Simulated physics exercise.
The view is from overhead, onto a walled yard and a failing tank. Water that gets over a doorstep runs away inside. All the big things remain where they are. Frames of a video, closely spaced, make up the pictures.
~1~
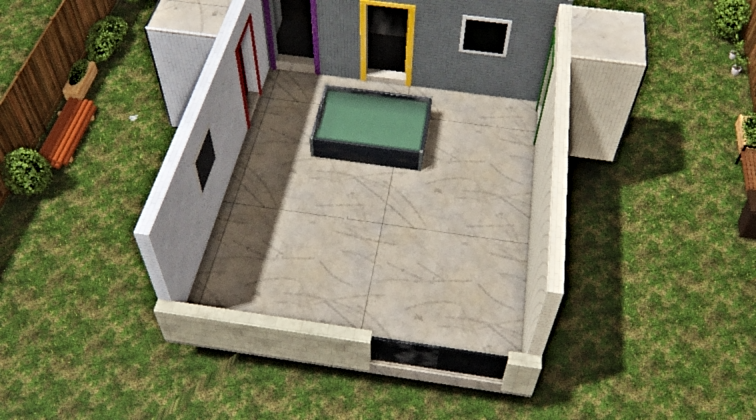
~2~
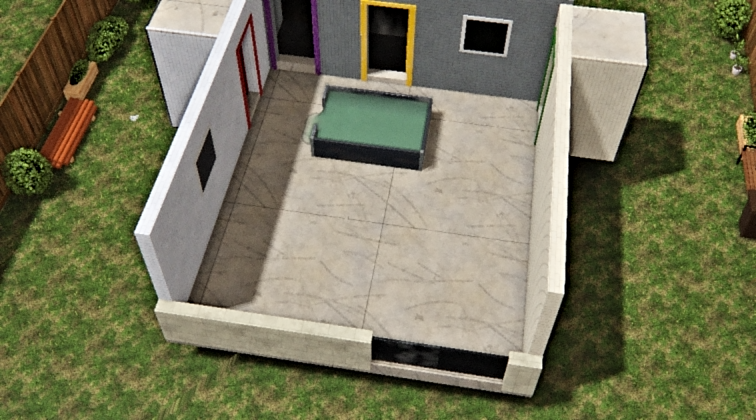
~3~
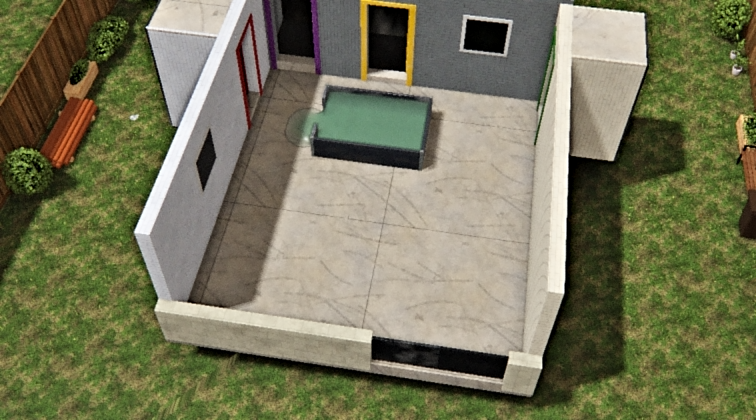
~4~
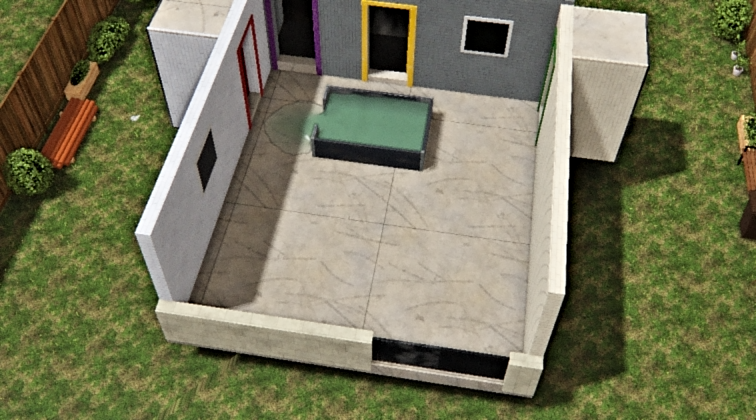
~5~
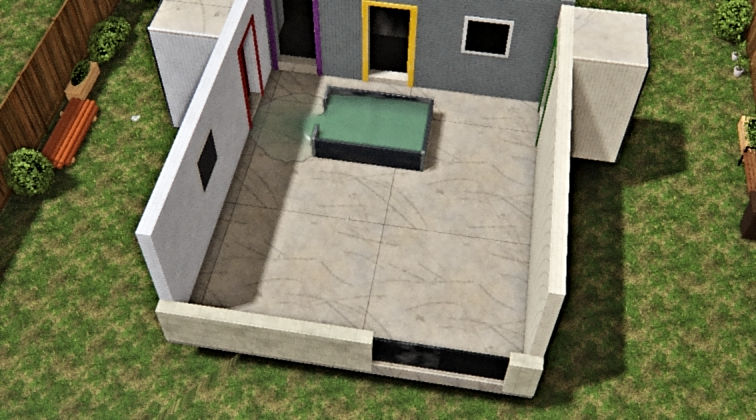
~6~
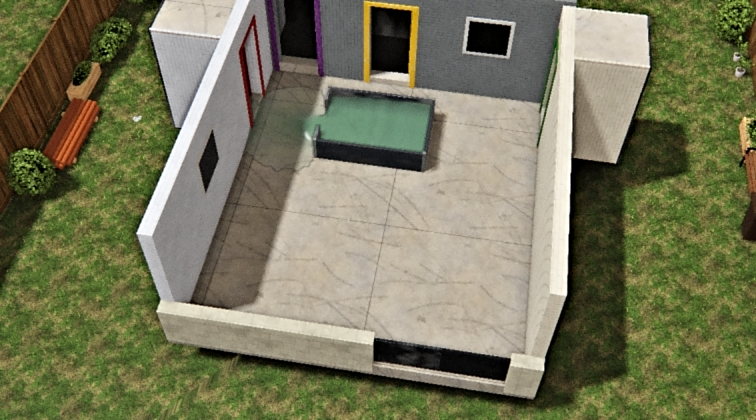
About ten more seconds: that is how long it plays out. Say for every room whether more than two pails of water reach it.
One by one: Red door: Over two buckets; green door: At most two buckets; yellow door: At most two buckets; purple door: At most two buckets.
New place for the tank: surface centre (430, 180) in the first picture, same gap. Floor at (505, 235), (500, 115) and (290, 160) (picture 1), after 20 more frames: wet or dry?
As listed: Untouched, untouched, reached.
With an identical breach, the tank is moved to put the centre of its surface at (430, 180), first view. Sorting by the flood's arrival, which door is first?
Note: The red door.
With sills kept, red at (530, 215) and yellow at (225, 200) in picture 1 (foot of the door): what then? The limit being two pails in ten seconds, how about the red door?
Then: The red one lets less in.
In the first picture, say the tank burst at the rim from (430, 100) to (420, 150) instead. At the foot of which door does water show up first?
That would be the green one.
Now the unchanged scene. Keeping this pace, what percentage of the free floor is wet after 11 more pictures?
Some 15 per cent.
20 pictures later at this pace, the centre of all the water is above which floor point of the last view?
The spot I would choose is (334, 141).
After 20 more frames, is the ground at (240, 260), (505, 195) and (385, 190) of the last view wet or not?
As listed, the points end up soaked, high and dry and high and dry.
A moment on, water covers 10 % of the floor; the red door over two buckets in, the green door not reached, the yellow door not reached, the purple door wet at the sill, nothing in.
Next, water covers 15 % of the floor; the red door over two buckets in, the green door not reached, the yellow door not reached, the purple door wet at the sill, nothing in.
Then, water covers 35 % of the floor; the red door far over two buckets in, the green door not reached, the yellow door wet at the sill, nothing in, the purple door wet at the sill, nothing in.
Later, water covers 50 % of the floor; the red door far over two buckets in, the green door wet at the sill, nothing in, the yellow door wet at the sill, nothing in, the purple door wet at the sill, nothing in.
In the end, water covers 80 % of the floor; the red door far over two buckets in, the green door wet at the sill, nothing in, the yellow door wet at the sill, nothing in, the purple door wet at the sill, nothing in.
